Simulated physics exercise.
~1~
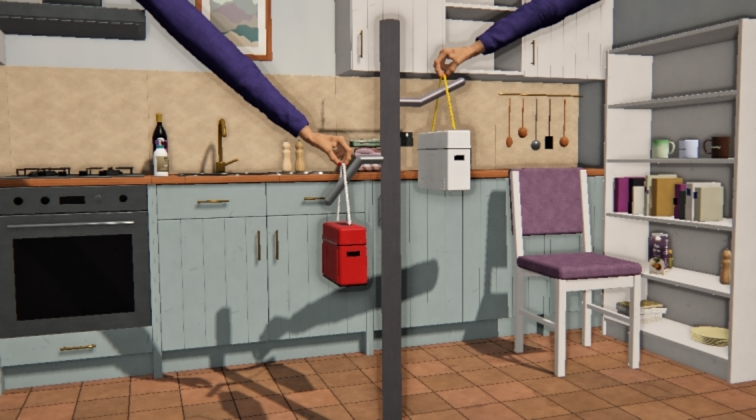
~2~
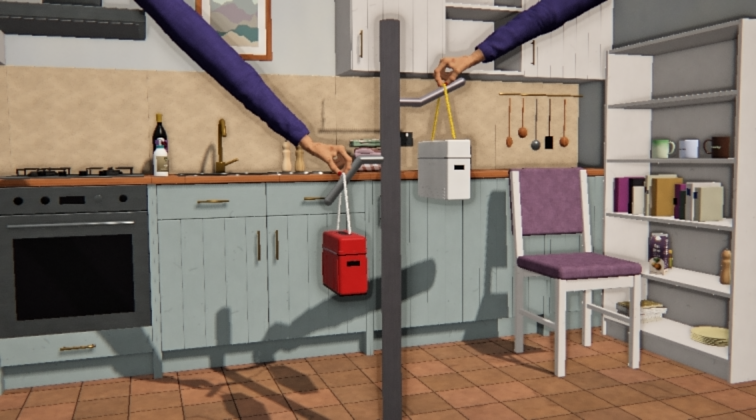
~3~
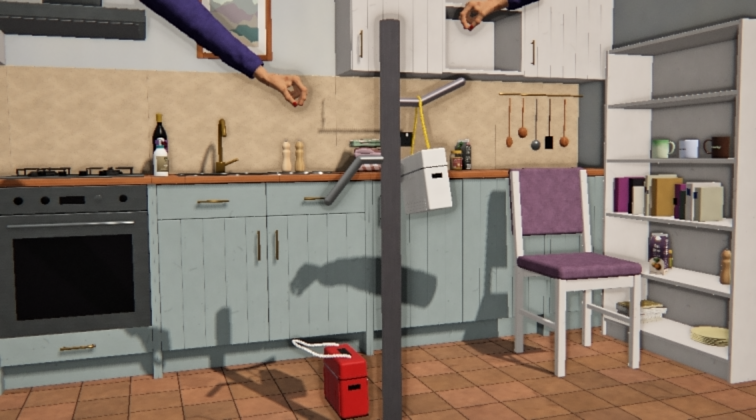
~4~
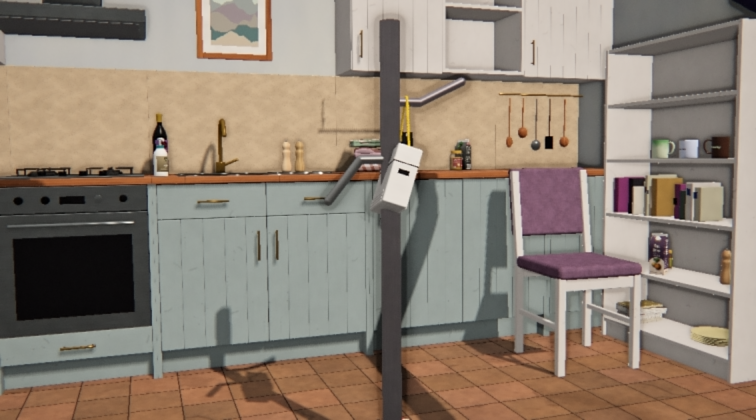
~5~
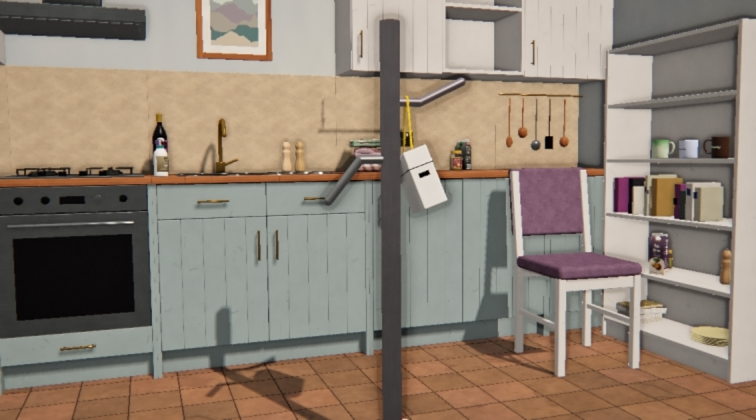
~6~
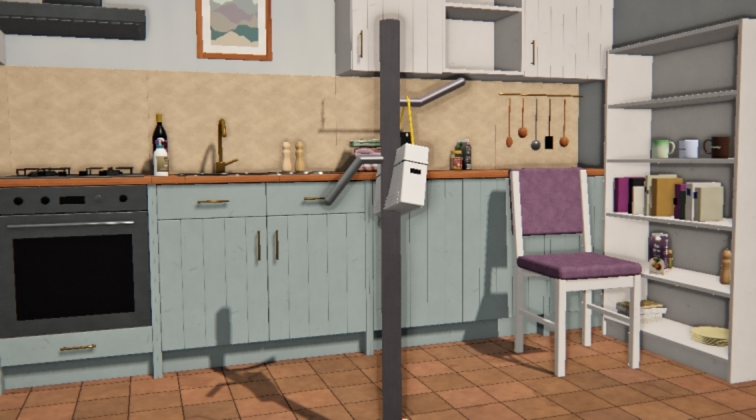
Two hands lowered a red case and a white case by their loops onto the pegs of a dark stand in a kitchen, then let go. The red one dropped to the floor, while the white one swung sideways and stayed hanging.
